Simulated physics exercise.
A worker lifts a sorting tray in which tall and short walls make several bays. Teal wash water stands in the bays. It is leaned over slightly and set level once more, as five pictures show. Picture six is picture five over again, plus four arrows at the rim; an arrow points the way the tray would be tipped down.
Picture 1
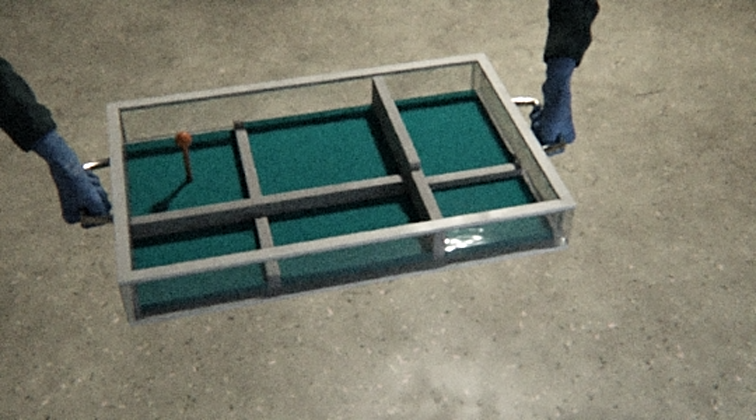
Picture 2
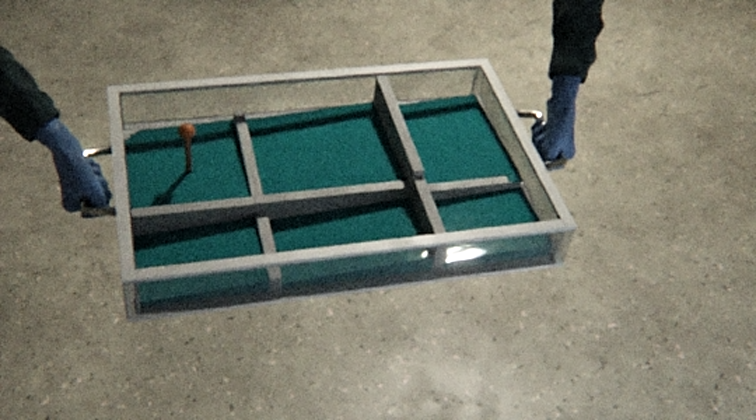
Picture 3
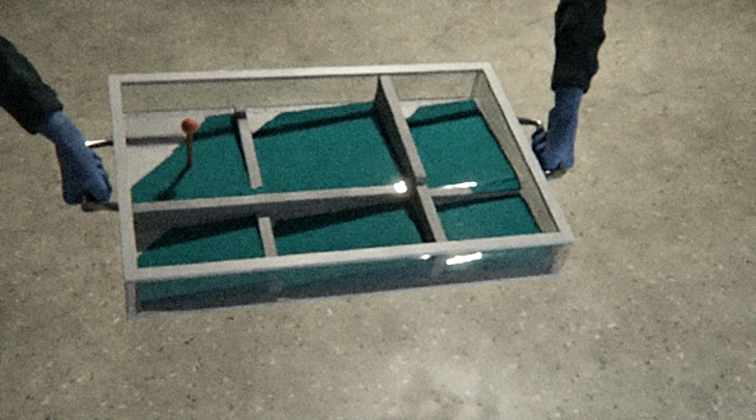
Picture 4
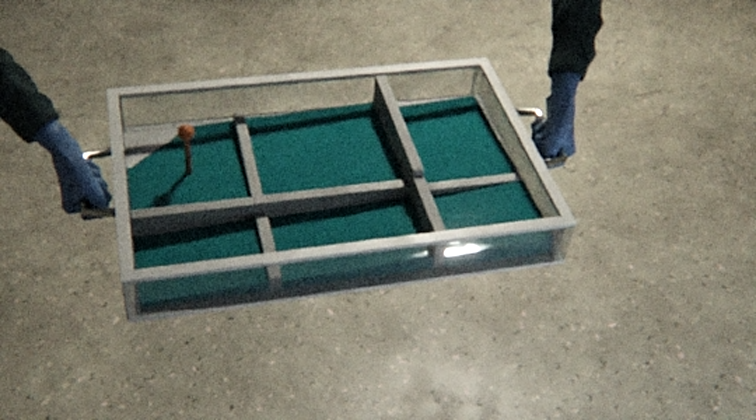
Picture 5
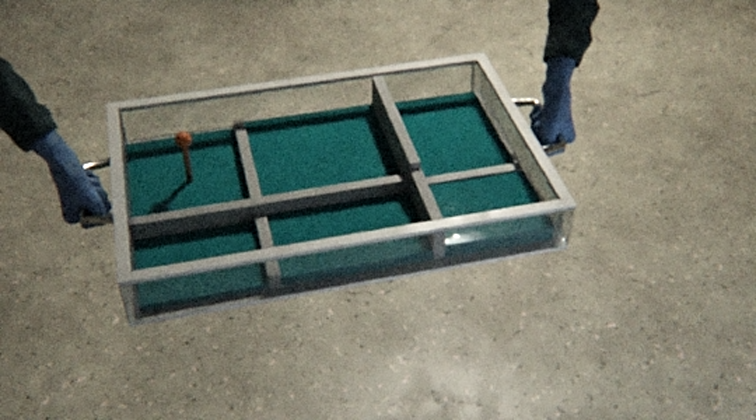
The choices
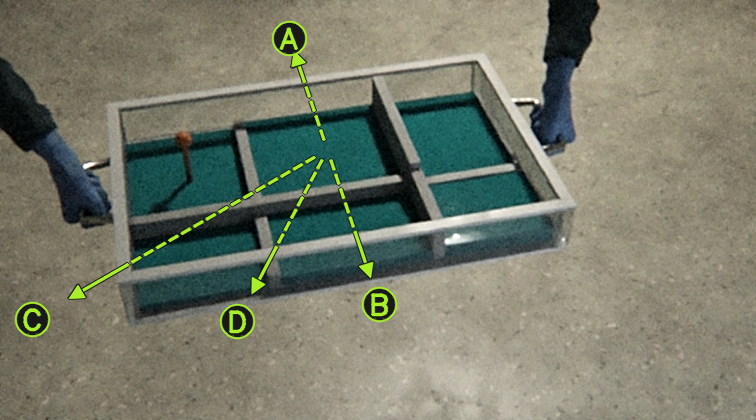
Gloved hands tilt a tray of teal water toward the front right, then level it again.
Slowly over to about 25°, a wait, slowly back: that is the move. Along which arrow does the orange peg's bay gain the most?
A.
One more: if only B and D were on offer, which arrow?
That is arrow B.
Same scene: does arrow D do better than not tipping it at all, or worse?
Worse.
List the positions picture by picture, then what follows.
The tray is level; deepest in the back right bay, at (446, 135), shallowest in the back left; orange peg at (183, 140), in the first frame.
Tipped about 6° down to the front right; liquid runs over the wall between the front right and back right bays, in the second frame.
Tipped about 10° down to the front right; liquid runs over four walls; orange peg at (189, 126), in the third frame.
Tipped about 5° down to the front right; no wall is crossed, in the fourth frame.
The tray is level; deepest in the front right bay, at (482, 205), shallowest in the back left; orange peg at (183, 140), in the fifth frame.
In lime, A ends at (295, 56); B ends at (368, 272); C ends at (73, 295); D ends at (254, 288).
For arrow A, about 19 % of the liquid ends in the peg's bay; nothing spills.
For arrow B, about 11 % of the liquid ends in the peg's bay; nothing spills.
For arrow C, about 8 % of the liquid ends in the peg's bay; about 44 % goes over the rim.
For arrow D, about 6 % of the liquid ends in the peg's bay; about 40 % goes over the rim.
